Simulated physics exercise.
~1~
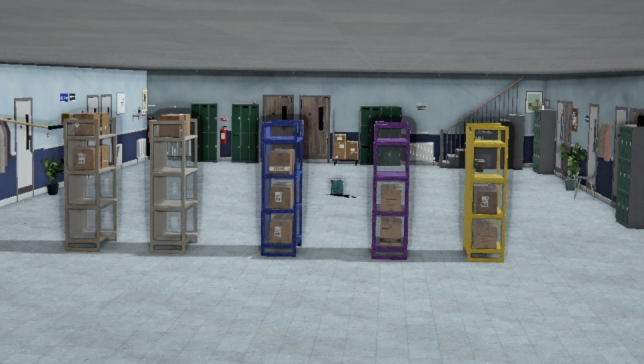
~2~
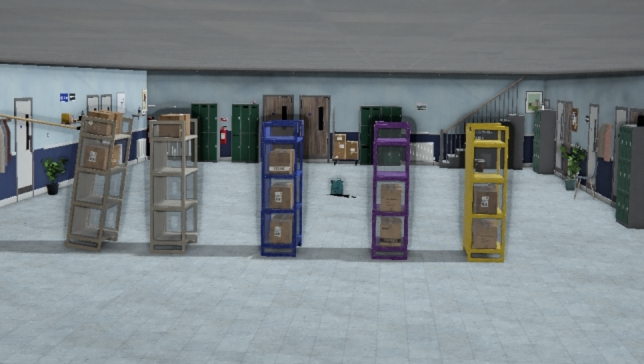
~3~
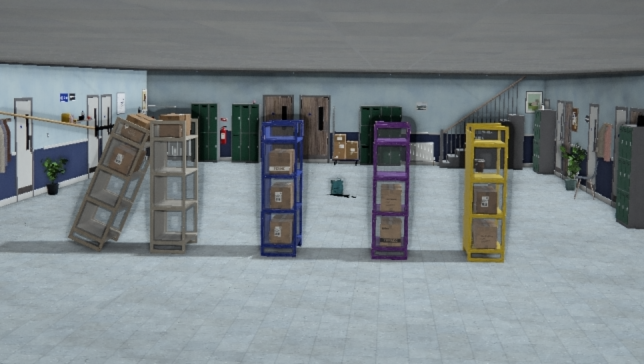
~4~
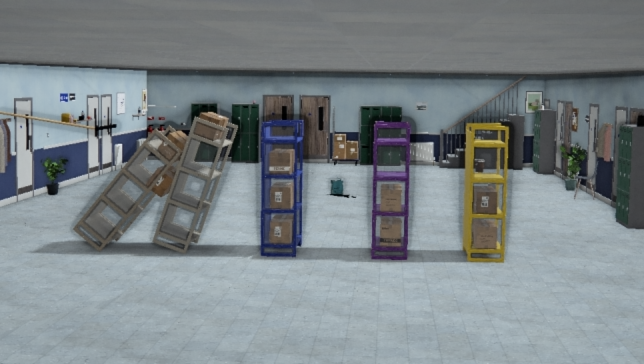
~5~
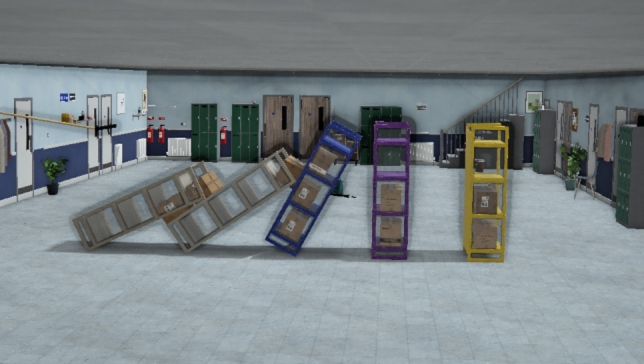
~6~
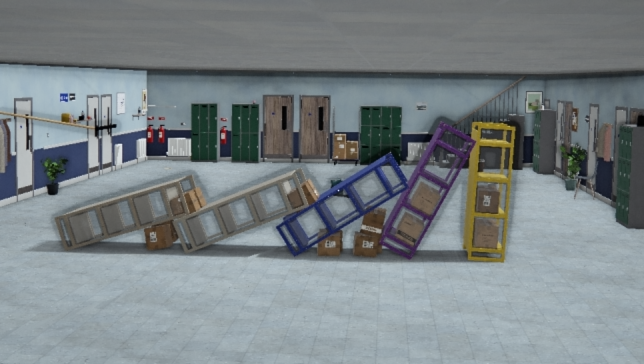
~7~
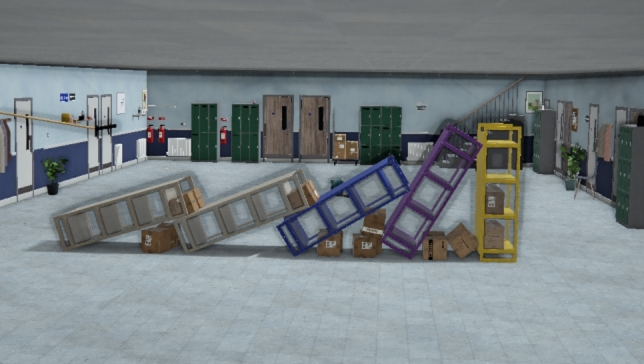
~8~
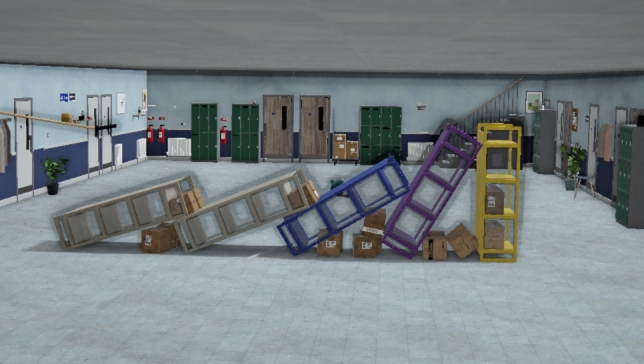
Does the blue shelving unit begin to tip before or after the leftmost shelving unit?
The blue unit begins to tip after the leftmost one. The leftmost unit is already leaning to the right while the blue one still stands upright.
Shelving units tip rightward one after another, spilling boxes, but the yellow one stays standing.
